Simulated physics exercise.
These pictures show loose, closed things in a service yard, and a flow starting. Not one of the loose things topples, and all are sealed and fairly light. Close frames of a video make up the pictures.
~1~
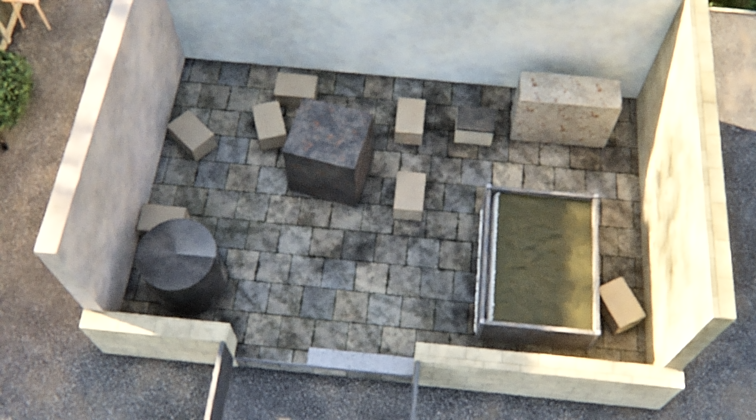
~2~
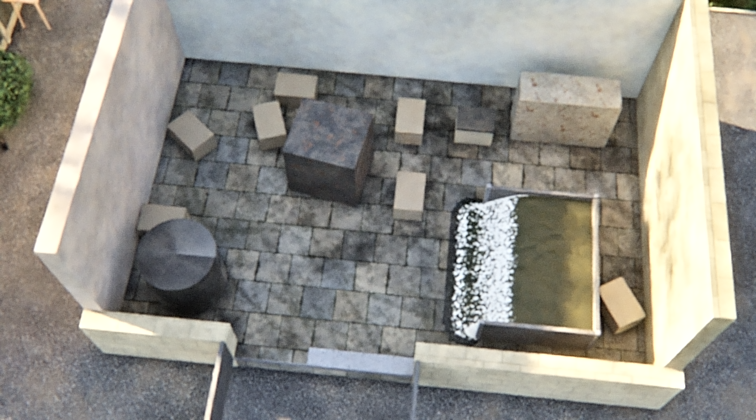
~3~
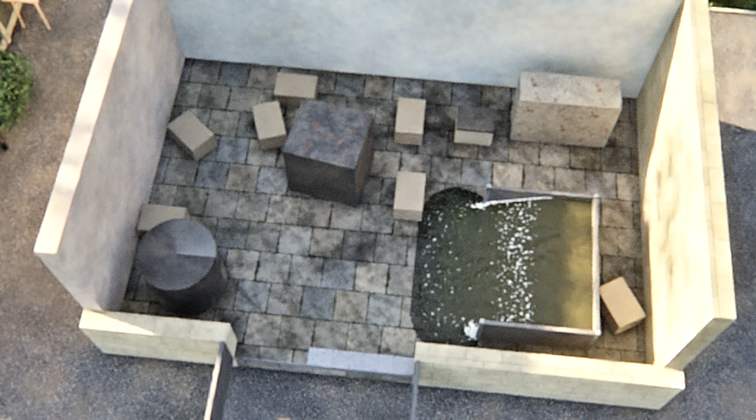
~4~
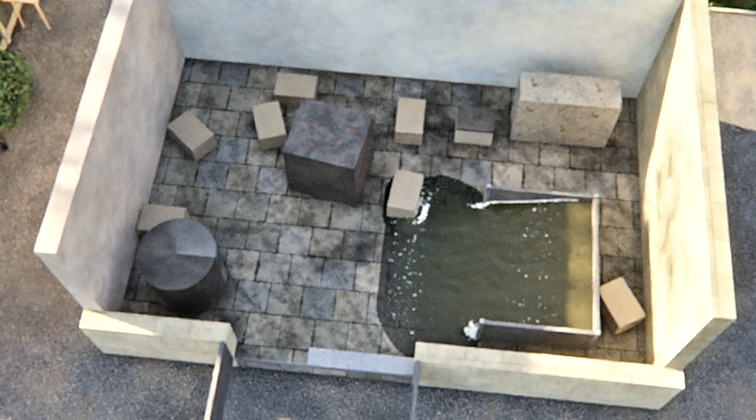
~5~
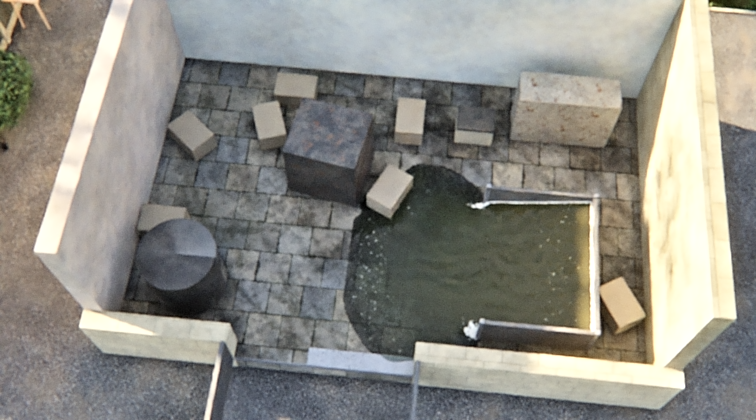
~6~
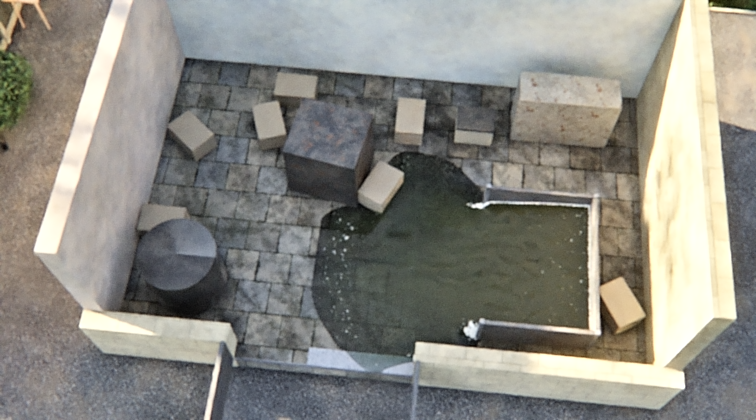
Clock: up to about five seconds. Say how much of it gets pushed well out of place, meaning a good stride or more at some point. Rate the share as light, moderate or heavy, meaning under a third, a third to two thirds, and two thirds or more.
Moderate.
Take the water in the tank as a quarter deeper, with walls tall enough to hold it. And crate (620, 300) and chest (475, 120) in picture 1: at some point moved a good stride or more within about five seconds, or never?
Order as asked - never got there, never got there.
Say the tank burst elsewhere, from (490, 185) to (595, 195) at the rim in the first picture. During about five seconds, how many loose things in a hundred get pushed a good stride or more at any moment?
Near 80 in a hundred.
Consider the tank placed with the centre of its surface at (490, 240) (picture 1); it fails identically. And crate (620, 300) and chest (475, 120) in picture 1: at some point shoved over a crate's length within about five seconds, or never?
Stopped short, then stopped short.
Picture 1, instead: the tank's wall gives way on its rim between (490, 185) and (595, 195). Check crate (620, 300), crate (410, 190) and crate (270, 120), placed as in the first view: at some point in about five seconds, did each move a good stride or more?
The first: Went past that; the second: Fell short; the third: Went past that.
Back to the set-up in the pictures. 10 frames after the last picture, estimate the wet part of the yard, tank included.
I'd put it near 60 percent.
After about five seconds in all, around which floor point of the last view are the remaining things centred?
Close to pixel (378, 146).
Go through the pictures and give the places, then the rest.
A crate at (410, 191), on the bottom; a chest at (476, 118) rests on the ground; 0 of 8 have shifted, in the first frame.
A crate at (410, 191), on the bottom; a chest at (476, 118), on the bottom; 0 of 8 have shifted, in the second frame.
A crate at (410, 191) rests on the ground; a chest at (476, 118), on the bottom; 0 of 8 have shifted, in the third frame.
A crate at (405, 190), on the bottom, close to its start; a chest at (476, 118), on the bottom; 1 of 8 have shifted, in the fourth frame.
A crate at (390, 186), on the bottom, close to its start; a chest at (476, 118), on the bottom; 1 of 8 have shifted, in the fifth frame.
A crate at (381, 182) rests on the ground, a stride from its start; a chest at (476, 118), on the bottom; 1 of 8 have shifted, in the sixth frame.
A moment on, 1 of 8 are well off their spots; 1 afloat.
Next, 1 of 8 are well off their spots; 2 afloat.
Later, 3 of 8 are well off their spots; 4 afloat.
In the end, 5 of 8 are well off their spots, and 5 have been at some point; 6 afloat.
